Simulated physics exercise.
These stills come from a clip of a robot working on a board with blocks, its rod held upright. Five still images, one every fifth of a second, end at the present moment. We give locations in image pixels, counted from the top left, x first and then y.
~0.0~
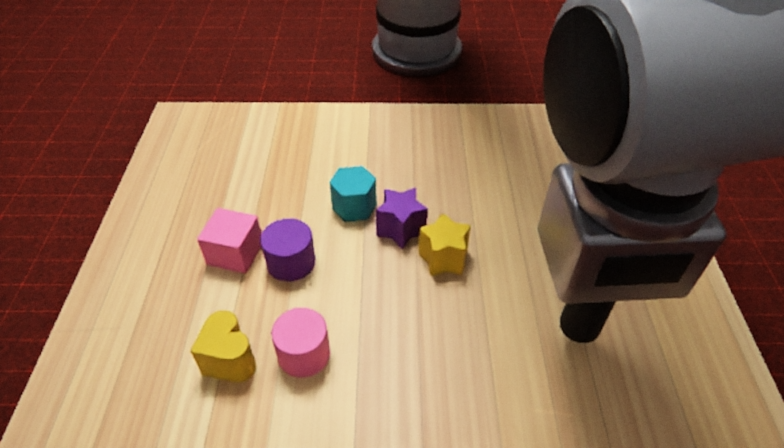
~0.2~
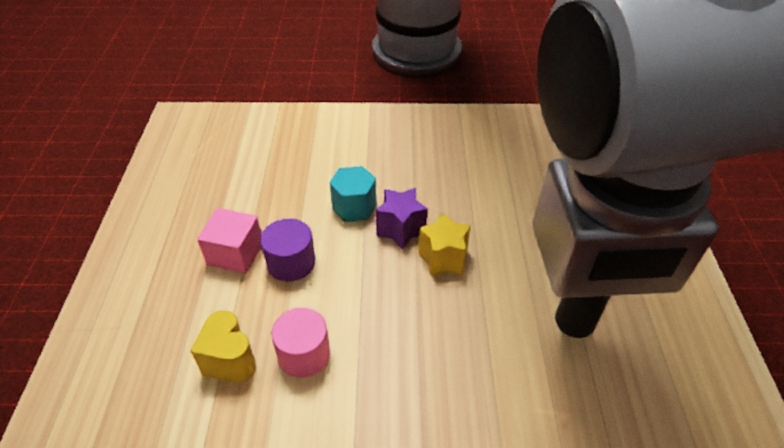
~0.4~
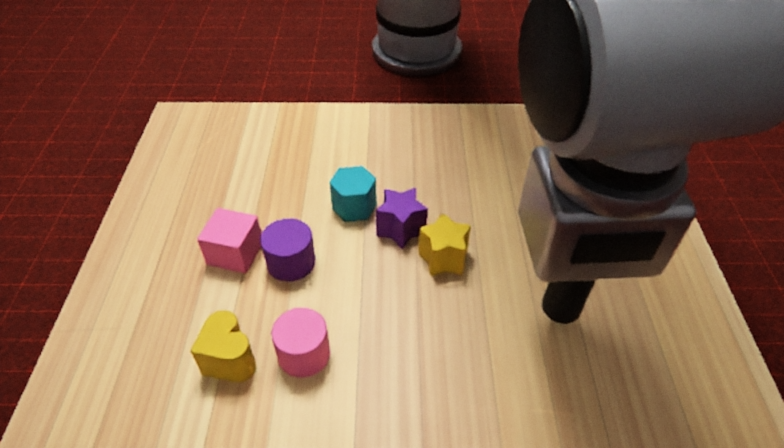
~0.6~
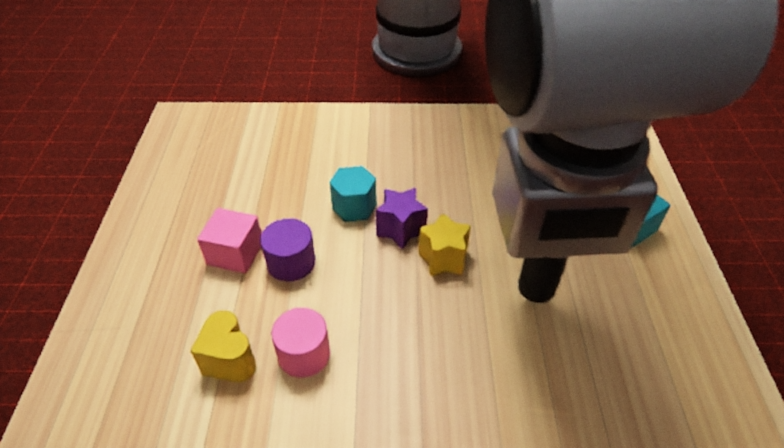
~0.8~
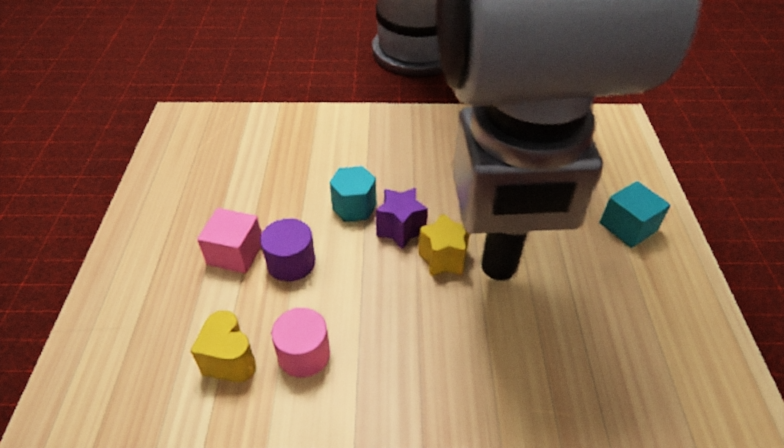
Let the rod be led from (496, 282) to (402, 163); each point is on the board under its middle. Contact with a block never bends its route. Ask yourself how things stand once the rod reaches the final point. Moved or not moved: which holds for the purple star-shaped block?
It is untouched.
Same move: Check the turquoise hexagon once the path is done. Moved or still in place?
At the end, its place is the same.
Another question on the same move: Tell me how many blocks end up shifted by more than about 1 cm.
It should be one, as far as I can tell.
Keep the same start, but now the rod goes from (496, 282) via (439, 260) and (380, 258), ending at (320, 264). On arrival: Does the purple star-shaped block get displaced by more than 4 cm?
Short answer: Yes.
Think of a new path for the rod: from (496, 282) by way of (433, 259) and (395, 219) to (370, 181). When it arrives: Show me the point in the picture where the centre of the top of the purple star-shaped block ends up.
If I read the scene right, the answer is (308, 136).
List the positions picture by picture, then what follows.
Rod tip at (579, 328); block tops, turquoise hexagon at (353, 180); purple star-shaped block at (401, 203); yellow star-shaped block at (447, 233), in the first picture.
Rod at (574, 323); blocks unchanged, in the second picture.
Rod at (561, 309); blocks unchanged, in the third picture.
Rod at (536, 289); blocks unchanged, in the fourth picture.
Rod at (499, 268); turquoise hexagon at (353, 180); purple star-shaped block at (401, 203); yellow star-shaped block at (447, 233), in the fifth picture.
On the path given first. One third of the way, rod at (461, 223); yellow star-shaped block at (432, 225), turned 45° anticlockwise.
Two thirds of the way, rod at (428, 184); yellow star-shaped block at (431, 224), turned 55° anticlockwise.
At the end, rod at (402, 149); turquoise hexagon in place; purple star-shaped block in place; yellow star-shaped block at (431, 224), turned 55° anticlockwise.
